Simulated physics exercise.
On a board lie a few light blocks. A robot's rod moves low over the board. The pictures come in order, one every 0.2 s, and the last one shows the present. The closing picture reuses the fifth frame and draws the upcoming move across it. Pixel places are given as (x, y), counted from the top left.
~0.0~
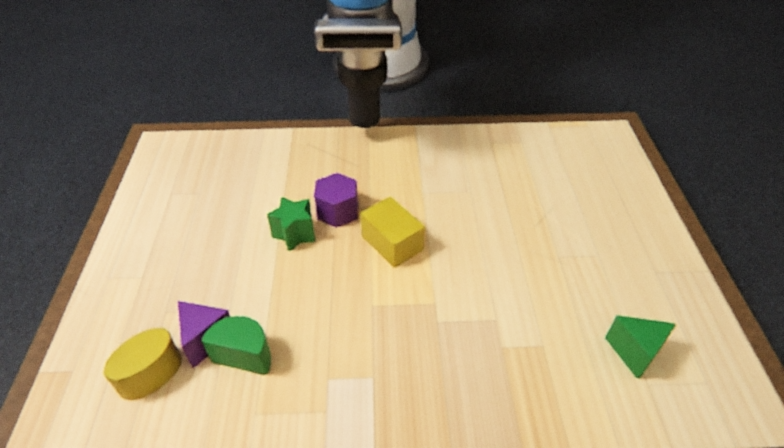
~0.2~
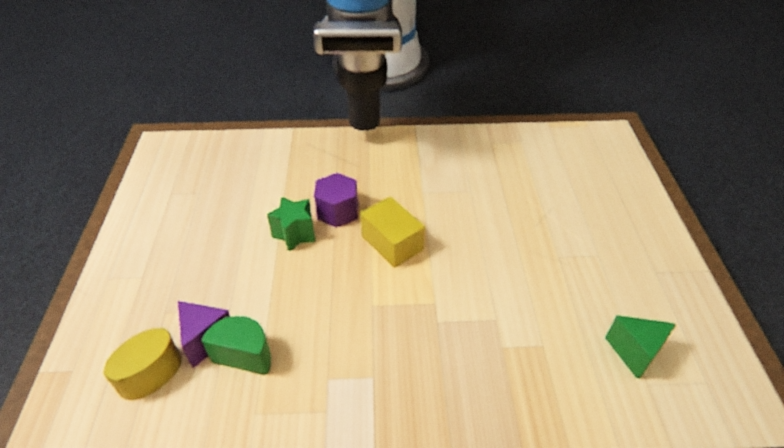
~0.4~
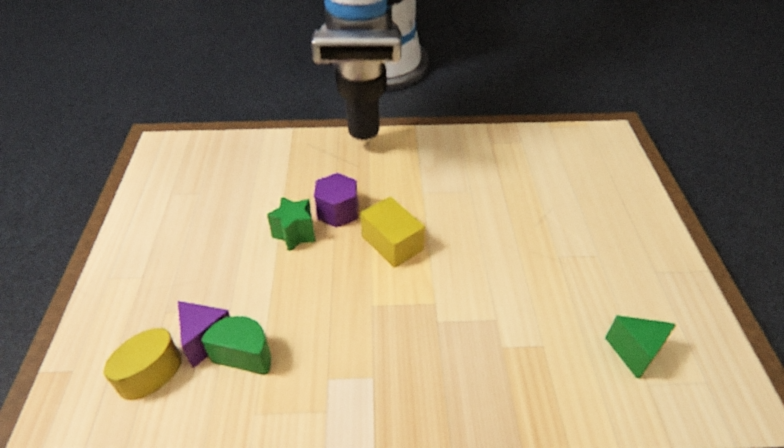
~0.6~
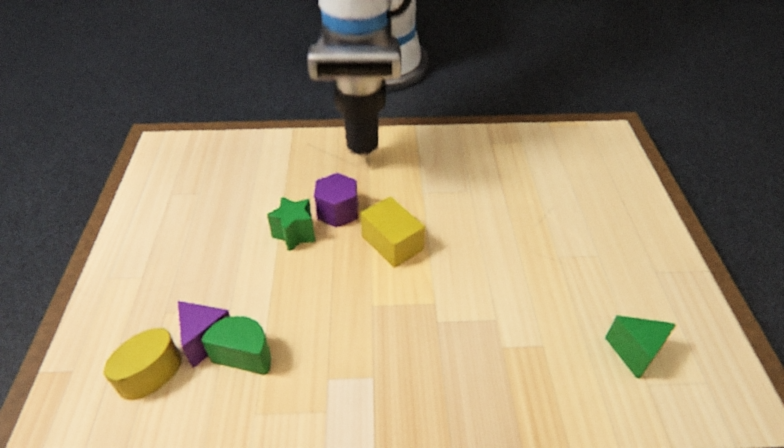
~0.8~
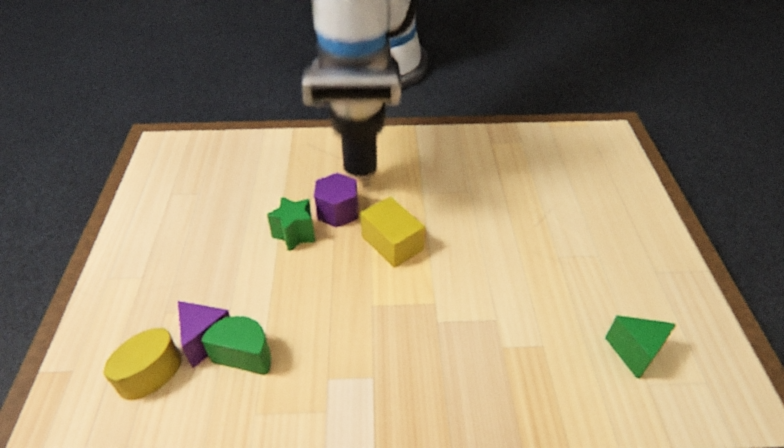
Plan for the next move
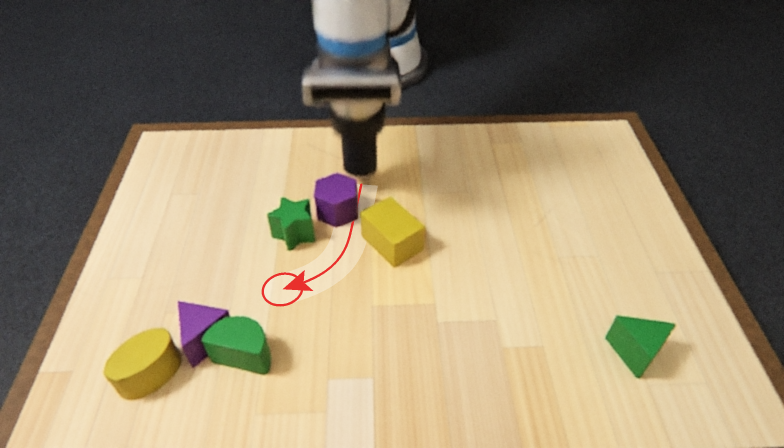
At first, a robot's dark rod hovers at the far edge of a wooden board scattered with green, purple and yellow blocks. It stays nearly still, then moves a short way toward the viewer, close to the purple hexagonal block and the yellow rectangle. None of the blocks move.
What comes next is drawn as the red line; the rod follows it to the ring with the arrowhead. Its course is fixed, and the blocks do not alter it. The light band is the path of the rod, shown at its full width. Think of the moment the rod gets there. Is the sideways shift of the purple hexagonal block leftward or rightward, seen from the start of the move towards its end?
It goes right.
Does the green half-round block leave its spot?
No, I don't think so.
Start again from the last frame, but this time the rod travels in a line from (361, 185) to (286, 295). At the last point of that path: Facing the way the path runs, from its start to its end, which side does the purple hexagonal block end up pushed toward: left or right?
My answer: Right.
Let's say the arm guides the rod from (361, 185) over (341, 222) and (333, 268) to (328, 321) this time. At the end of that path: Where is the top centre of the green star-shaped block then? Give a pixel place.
In the picture, it is at (258, 227).
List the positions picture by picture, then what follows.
The first picture shows tip of the rod at (365, 119), middles of tops, green half-round block at (237, 333), green star-shaped block at (291, 211), purple hexagonal block at (336, 187), yellow rectangle at (392, 219).
The second picture shows rod at (365, 122), nothing pushed.
The third picture shows rod at (364, 131), nothing pushed.
The fourth picture shows rod at (363, 145), nothing pushed.
The fifth picture shows rod at (360, 167), green half-round block at (237, 333), green star-shaped block at (291, 211), purple hexagonal block at (336, 187), yellow rectangle at (392, 219).
The line goes from (361, 185) over (353, 222) and (335, 263) to (283, 289).
What follows on the original path. One third of the way, rod at (351, 206); green star-shaped block at (273, 217); purple hexagonal block at (314, 215), turned 40° clockwise.
Two thirds of the way, rod at (332, 247); green star-shaped block at (257, 220), turned 35° clockwise; purple hexagonal block at (290, 235), turned 75° clockwise; yellow rectangle at (394, 226), turned 30° anticlockwise.
At the end, rod at (279, 272); green half-round block unmoved; green star-shaped block at (242, 214), turned 75° clockwise; purple hexagonal block at (251, 242), turned 115° clockwise; yellow rectangle at (394, 226), turned 30° anticlockwise.
